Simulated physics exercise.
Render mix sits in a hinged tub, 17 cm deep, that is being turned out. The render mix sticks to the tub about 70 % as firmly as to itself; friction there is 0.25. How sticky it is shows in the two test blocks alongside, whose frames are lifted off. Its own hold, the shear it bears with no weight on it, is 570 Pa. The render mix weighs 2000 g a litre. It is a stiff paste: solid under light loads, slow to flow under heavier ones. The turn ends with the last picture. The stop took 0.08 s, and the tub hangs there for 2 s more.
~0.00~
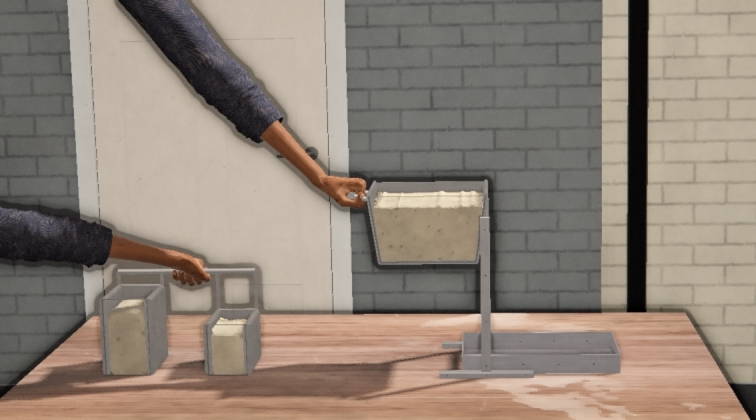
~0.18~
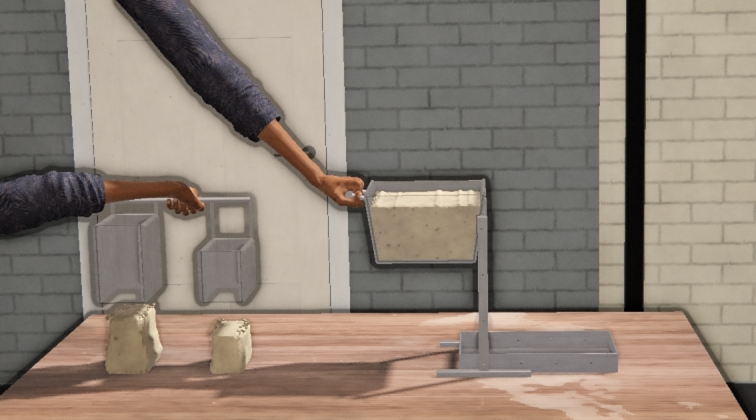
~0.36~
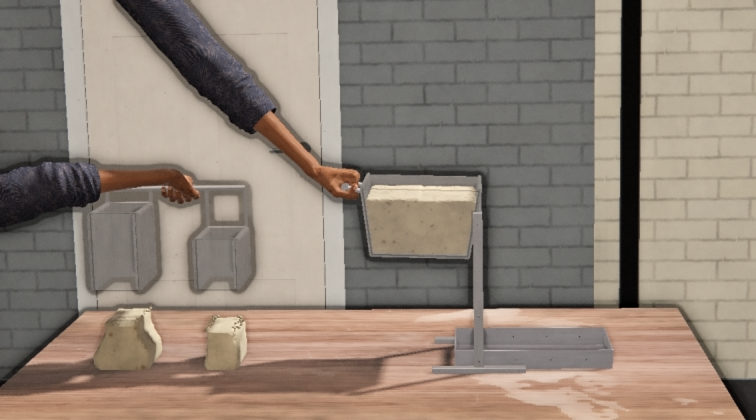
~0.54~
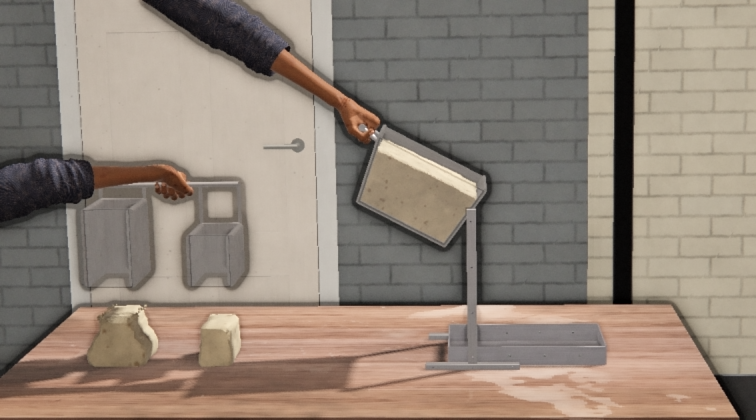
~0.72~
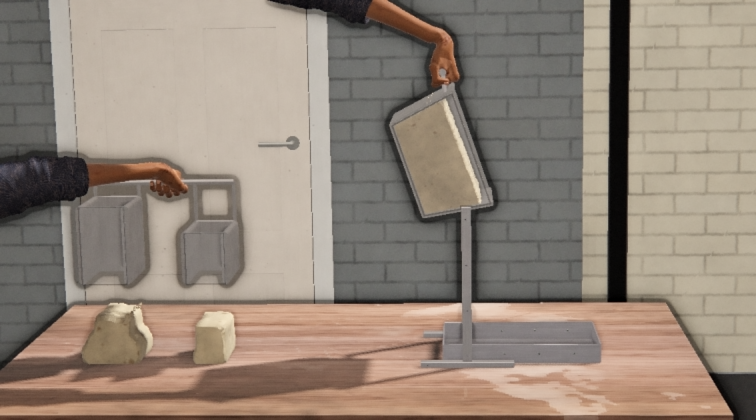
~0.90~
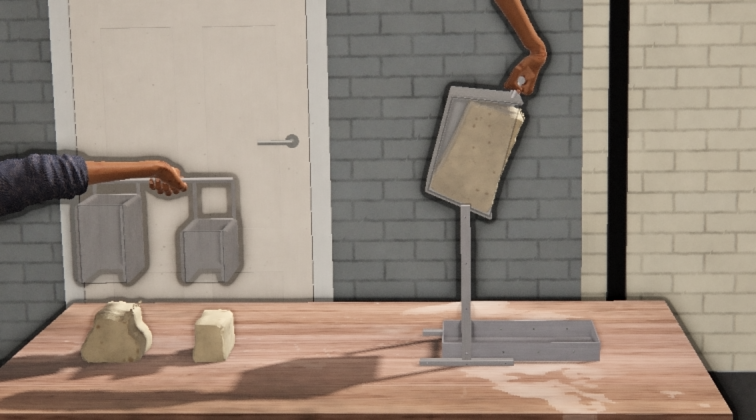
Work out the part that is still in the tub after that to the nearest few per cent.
It comes to some 0 %.
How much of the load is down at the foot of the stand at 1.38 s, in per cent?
About 80 %.
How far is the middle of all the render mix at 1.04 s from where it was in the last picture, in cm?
Roughly 14 cm.
By 1.04 s, the tub is at 105 degrees and holds 31 %.
By 1.21 s, the tub is at 105 degrees and holds 3 %.
By 1.38 s, the tub is at 105 degrees and holds 0 %.
By 1.55 s, the tub is at 105 degrees and holds 0 %.
By 2.90 s, at the end, the tub is at 105 degrees and holds 0 %.
